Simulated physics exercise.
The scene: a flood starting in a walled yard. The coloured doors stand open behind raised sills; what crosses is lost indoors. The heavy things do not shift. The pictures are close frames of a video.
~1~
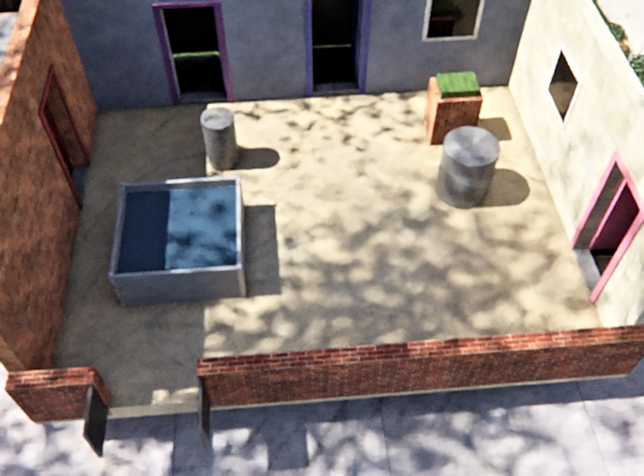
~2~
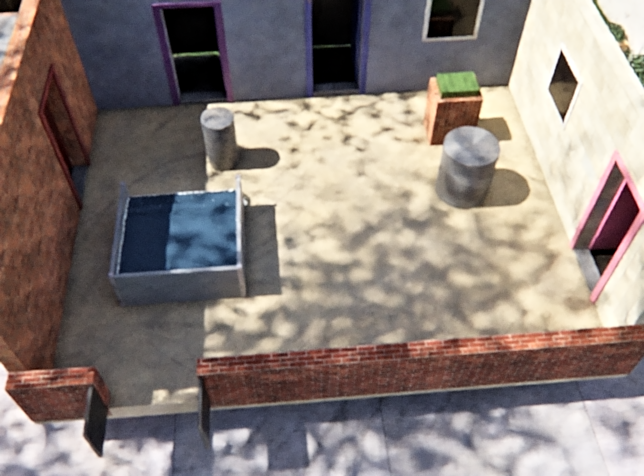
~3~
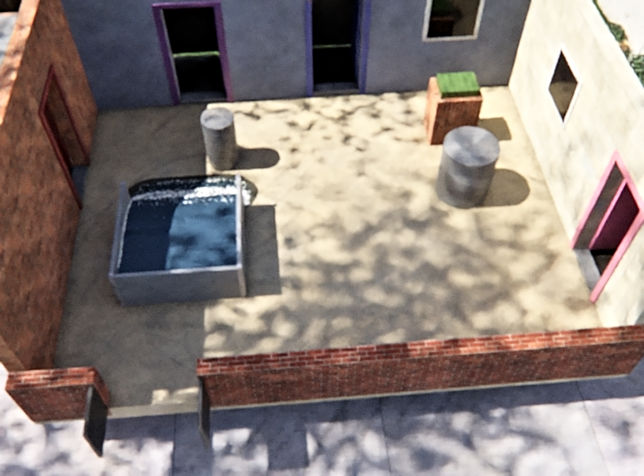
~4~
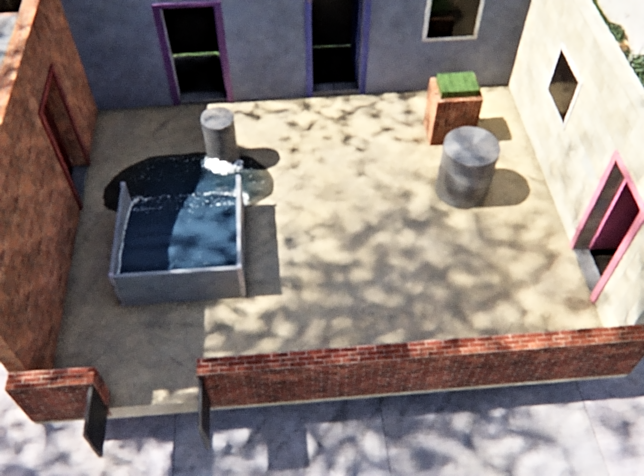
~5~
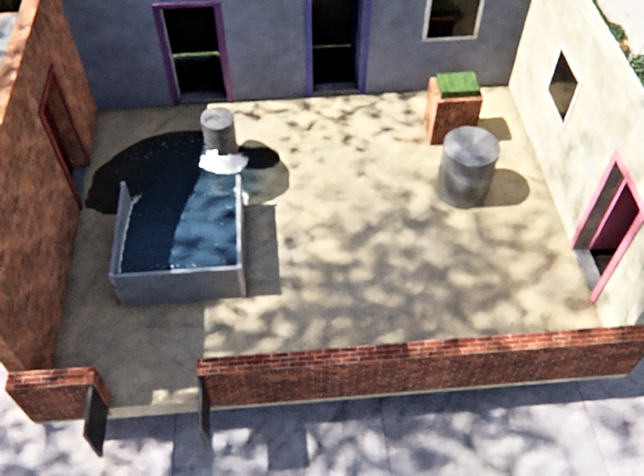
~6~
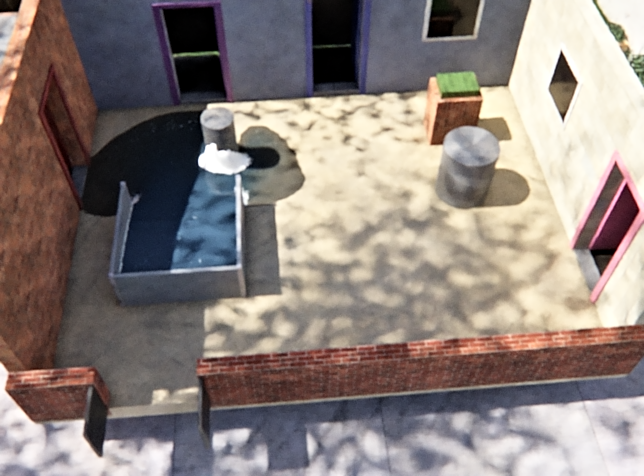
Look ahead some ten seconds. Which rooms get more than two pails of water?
One by one: The pink door stays under that; the red door takes more than that; the purple door takes more than that; the blue door stays under that.
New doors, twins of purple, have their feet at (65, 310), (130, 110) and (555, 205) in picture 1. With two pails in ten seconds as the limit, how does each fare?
As listed: Stays under, passes that mark, stays under.
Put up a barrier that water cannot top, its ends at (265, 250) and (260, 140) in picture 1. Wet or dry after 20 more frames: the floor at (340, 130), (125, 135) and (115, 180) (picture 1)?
In turn: Under water, awash, awash.
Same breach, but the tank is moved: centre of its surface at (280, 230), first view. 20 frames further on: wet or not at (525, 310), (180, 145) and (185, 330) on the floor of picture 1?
In that order: No water, flooded, not flooded.
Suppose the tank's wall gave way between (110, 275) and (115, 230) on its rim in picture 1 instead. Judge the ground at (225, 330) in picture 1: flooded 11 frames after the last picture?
Verdict: Under water.
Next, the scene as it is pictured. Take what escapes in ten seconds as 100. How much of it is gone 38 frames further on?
I make it 80 per cent.
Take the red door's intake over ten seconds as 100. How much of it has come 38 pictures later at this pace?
About 85 per cent.
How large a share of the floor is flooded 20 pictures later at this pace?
Some 45 per cent.
A moment on, water covers 25 % of the floor; the pink door not reached, the red door under two buckets in, the purple door over two buckets in, the blue door not reached.
Next, water covers 35 % of the floor; the pink door not reached, the red door under two buckets in, the purple door far over two buckets in, the blue door wet at the sill, nothing in.
Then, water covers 45 % of the floor; the pink door not reached, the red door over two buckets in, the purple door far over two buckets in, the blue door wet at the sill, nothing in.
Later, water covers 65 % of the floor; the pink door not reached, the red door far over two buckets in, the purple door far over two buckets in, the blue door wet at the sill, nothing in.
In the end, water covers 95 % of the floor; the pink door wet at the sill, nothing in, the red door far over two buckets in, the purple door far over two buckets in, the blue door wet at the sill, nothing in.
